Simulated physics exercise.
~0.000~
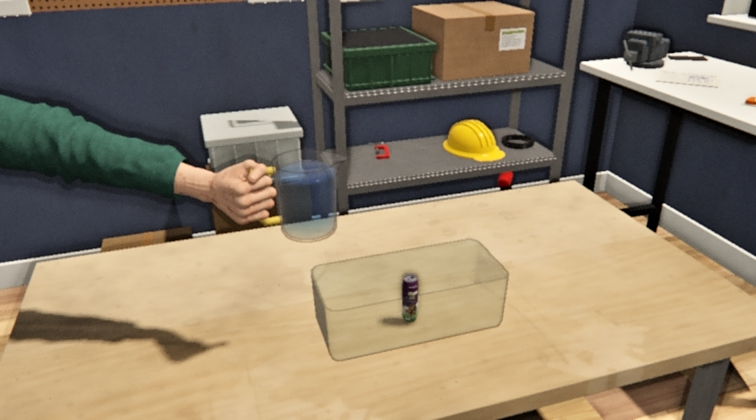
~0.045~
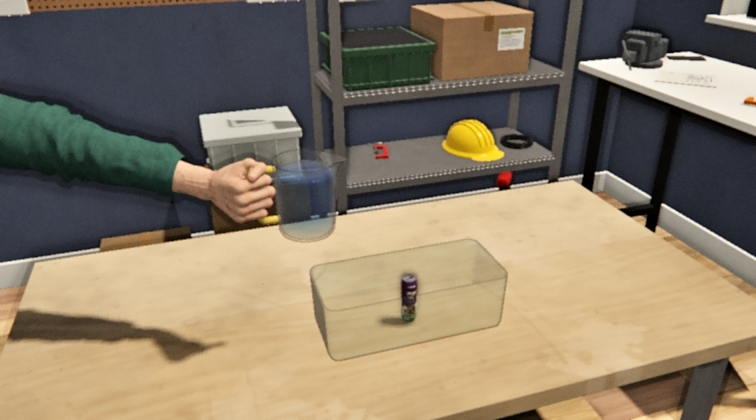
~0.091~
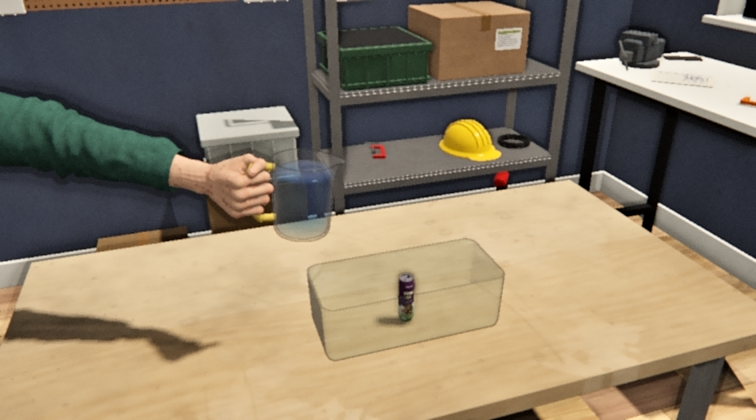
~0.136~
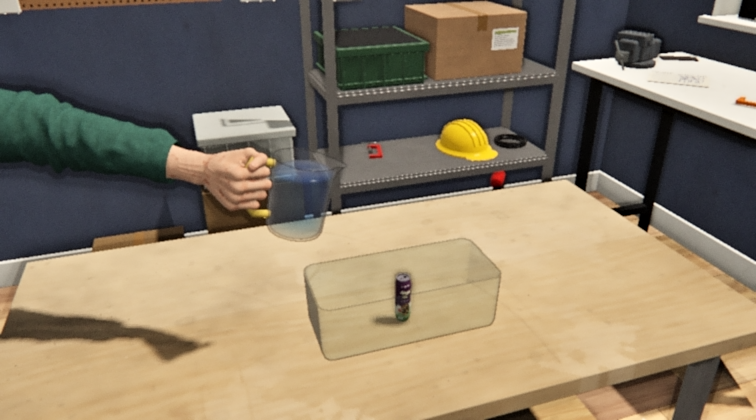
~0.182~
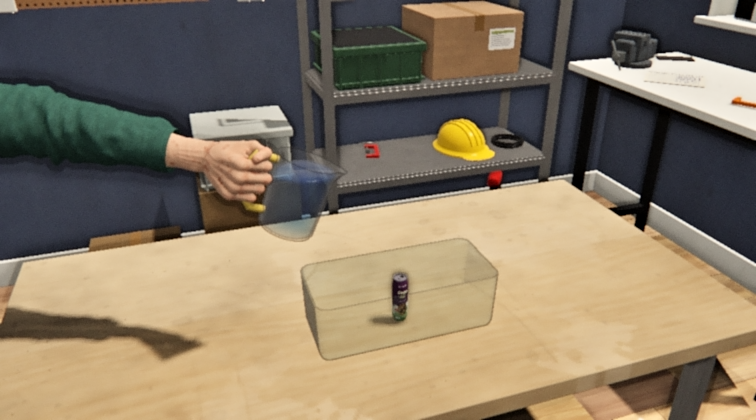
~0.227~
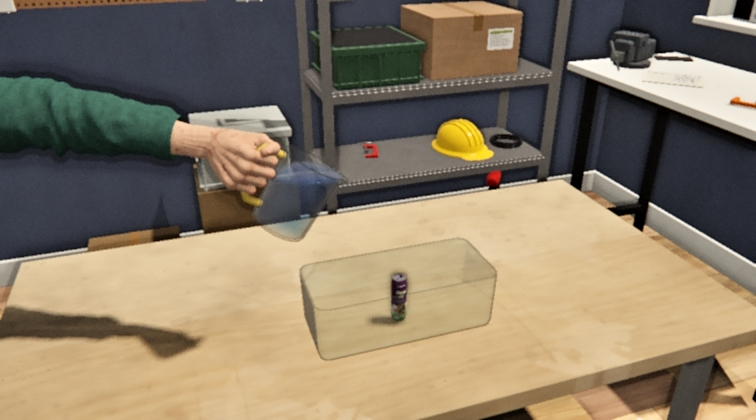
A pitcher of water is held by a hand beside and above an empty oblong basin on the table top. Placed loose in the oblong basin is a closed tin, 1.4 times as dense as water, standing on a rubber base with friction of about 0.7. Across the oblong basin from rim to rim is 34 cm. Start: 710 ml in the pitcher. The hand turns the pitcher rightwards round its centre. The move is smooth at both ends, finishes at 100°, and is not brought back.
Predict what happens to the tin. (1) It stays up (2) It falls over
It falls over (2).
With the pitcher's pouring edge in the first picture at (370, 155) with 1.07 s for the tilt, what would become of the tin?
After that, the tin overturns.
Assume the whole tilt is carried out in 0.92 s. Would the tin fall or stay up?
The tin tumbles.
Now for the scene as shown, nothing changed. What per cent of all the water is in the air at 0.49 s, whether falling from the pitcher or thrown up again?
Close to 30 per cent, I'd say.
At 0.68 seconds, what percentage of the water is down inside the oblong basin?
Around 54 in a hundred.
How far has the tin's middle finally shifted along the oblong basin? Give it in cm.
Roughly 9.0 cm.
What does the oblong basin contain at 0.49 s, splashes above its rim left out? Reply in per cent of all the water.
Roughly 10 percent.
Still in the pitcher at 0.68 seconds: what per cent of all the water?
20 per cent or so.
Then, 0.49 s in, the tilt is 93° and 61 per cent is still to pour; the tin stands where it began.
Then, 0.68 s in, the tilt is 100° and 21 per cent is still to pour; the tin leans 17°.
Then, 0.87 s in, the tilt is 100° and 6 per cent is still to pour; the tin lies on its side.
Then, 1.09 s in, the tilt is 100° and 1 per cent is still to pour; the tin lies on its side.
Finally, the tin lies on its side.
